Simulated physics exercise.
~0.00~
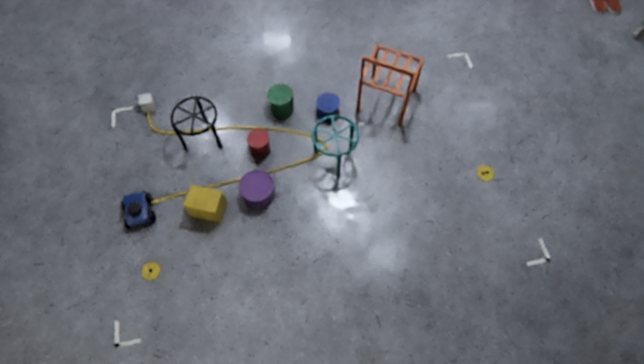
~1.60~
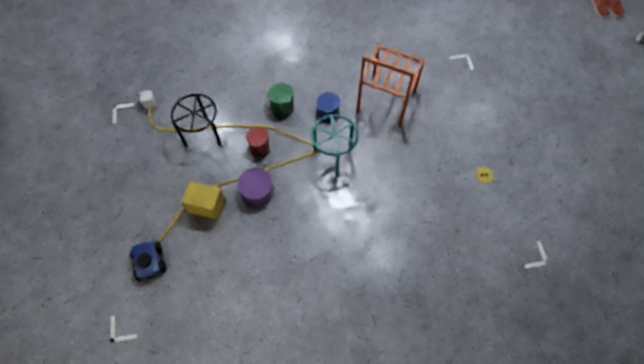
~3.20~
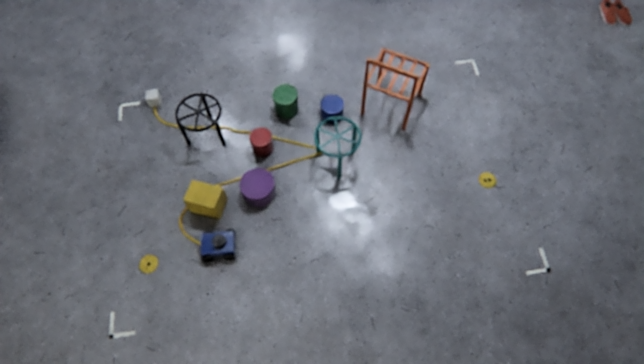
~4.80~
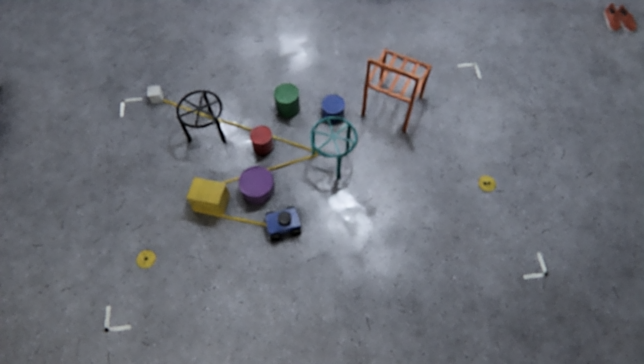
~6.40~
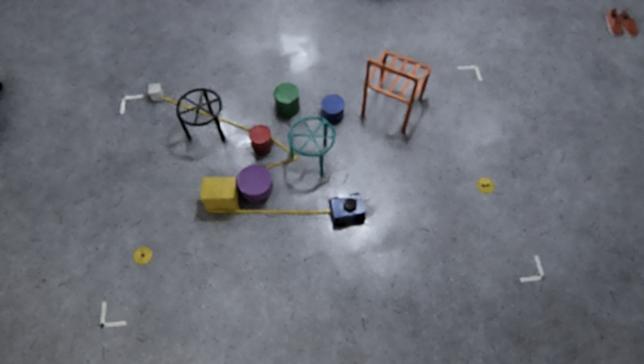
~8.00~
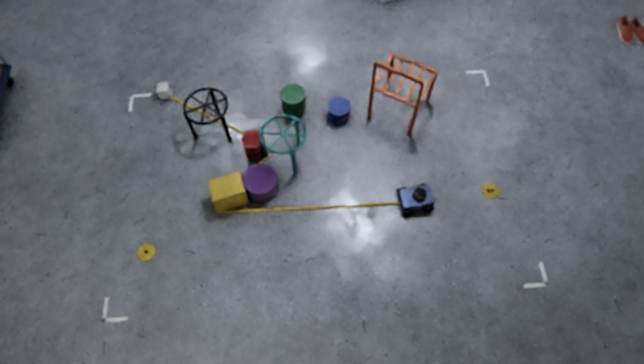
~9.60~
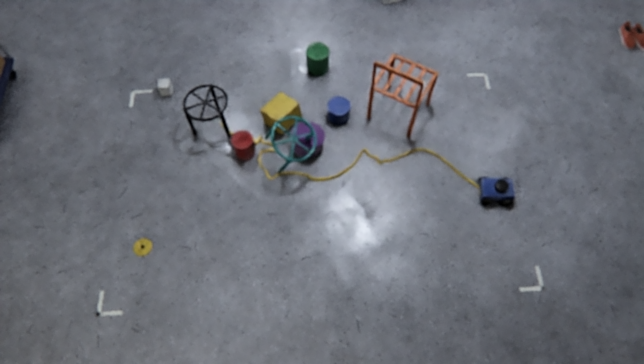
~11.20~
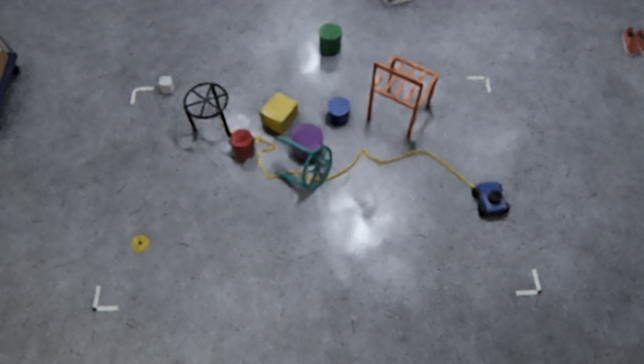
A small blue cart tows a yellow cord across grey floor, dragging a crate, buckets and teal stool, which ends tipped over.
